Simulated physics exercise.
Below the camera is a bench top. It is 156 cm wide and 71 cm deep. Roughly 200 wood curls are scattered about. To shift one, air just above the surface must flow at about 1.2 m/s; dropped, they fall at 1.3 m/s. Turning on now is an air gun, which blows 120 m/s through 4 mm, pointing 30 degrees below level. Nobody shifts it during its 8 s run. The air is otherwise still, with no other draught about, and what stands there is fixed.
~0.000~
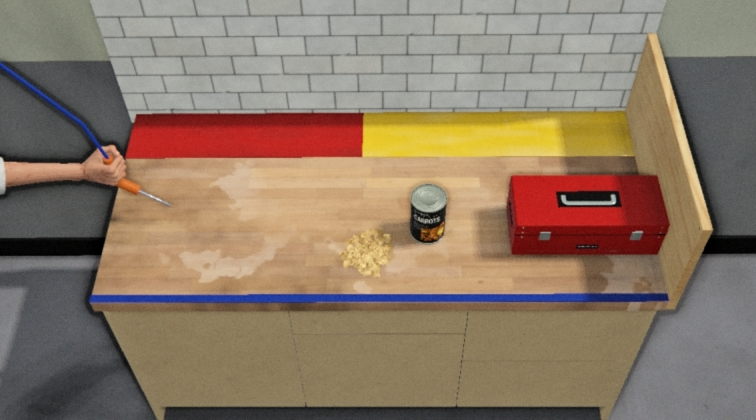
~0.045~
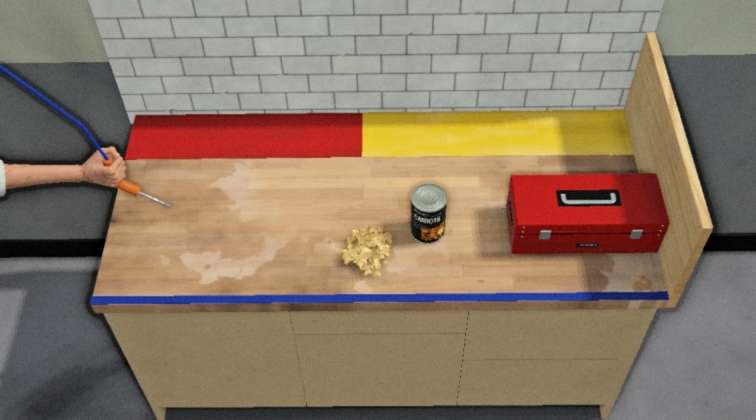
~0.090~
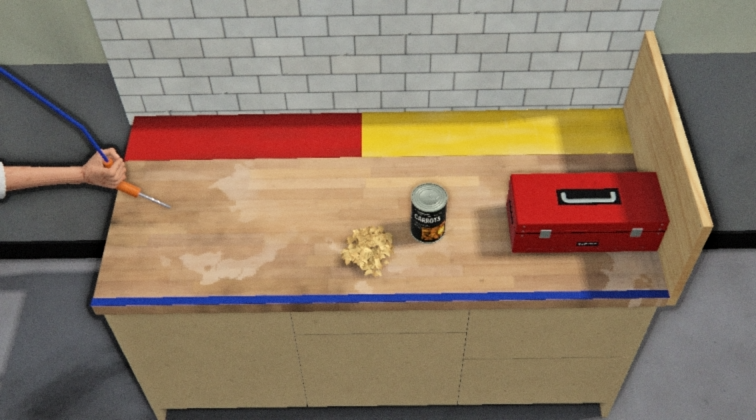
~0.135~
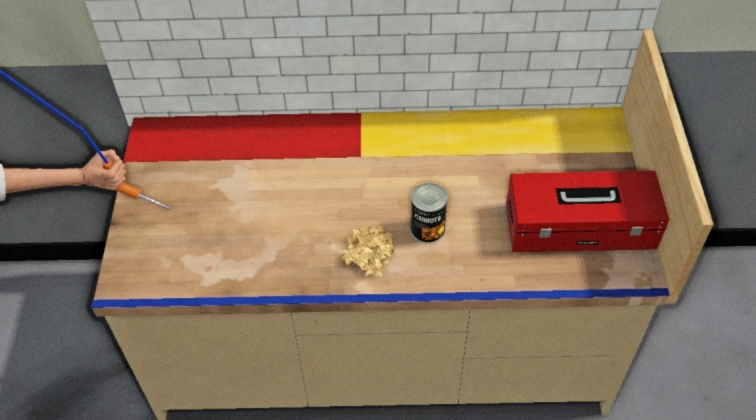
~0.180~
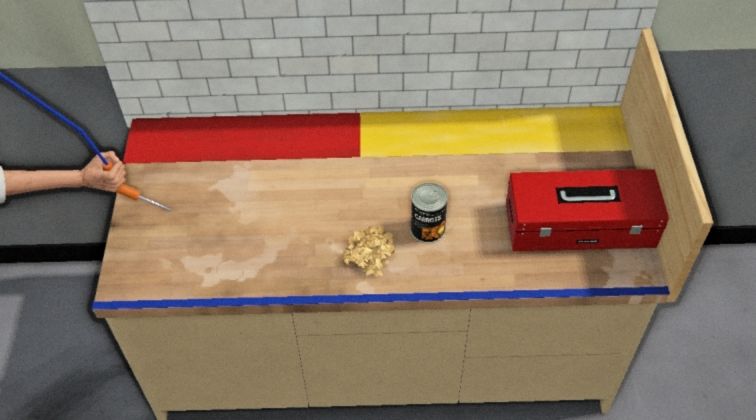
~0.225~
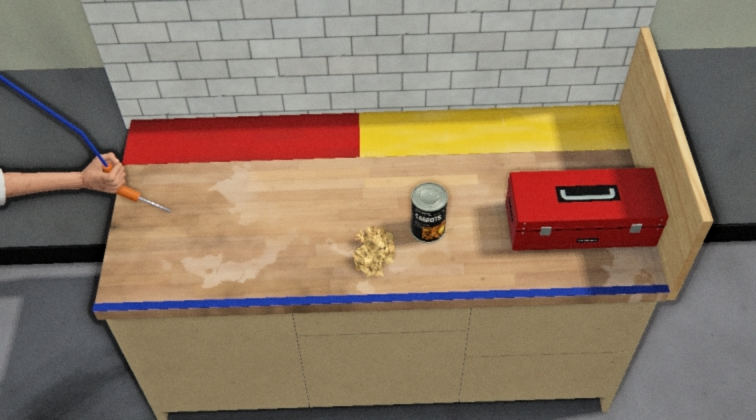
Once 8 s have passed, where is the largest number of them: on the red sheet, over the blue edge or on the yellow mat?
Most are at the blue one.
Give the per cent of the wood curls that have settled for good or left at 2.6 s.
Roughly 90 per cent of them.
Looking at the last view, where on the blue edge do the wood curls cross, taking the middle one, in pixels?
I'd point to somewhere near (523, 297).
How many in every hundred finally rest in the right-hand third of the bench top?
20 %.
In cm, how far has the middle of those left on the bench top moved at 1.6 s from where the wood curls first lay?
I'd guess near 75 cm.
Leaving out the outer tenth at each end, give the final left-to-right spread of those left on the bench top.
Around 10 centimetres from left to right.
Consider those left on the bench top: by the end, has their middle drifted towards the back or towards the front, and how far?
The middle ends up shifted toward the near edge, about 5 cm.
After 1.6 s the count stands so, 78 % are over the blue edge, 0 % on the red sheet and 0 % on the yellow mat; the middle of those still in play is near (643, 267).
After 2.6 s the count stands so, 79 % are over the blue edge, 0 % on the red sheet and 0 % on the yellow mat; the middle of those still in play is near (646, 268).
After 4.4 s the count stands so, 80 % are over the blue edge, 0 % on the red sheet and 0 % on the yellow mat; the middle of those still in play is near (654, 262).
After 8.0 s, at the end, 82 % are over the blue edge, 0 % on the red sheet and 0 % on the yellow mat; the middle of those still in play is near (648, 256).
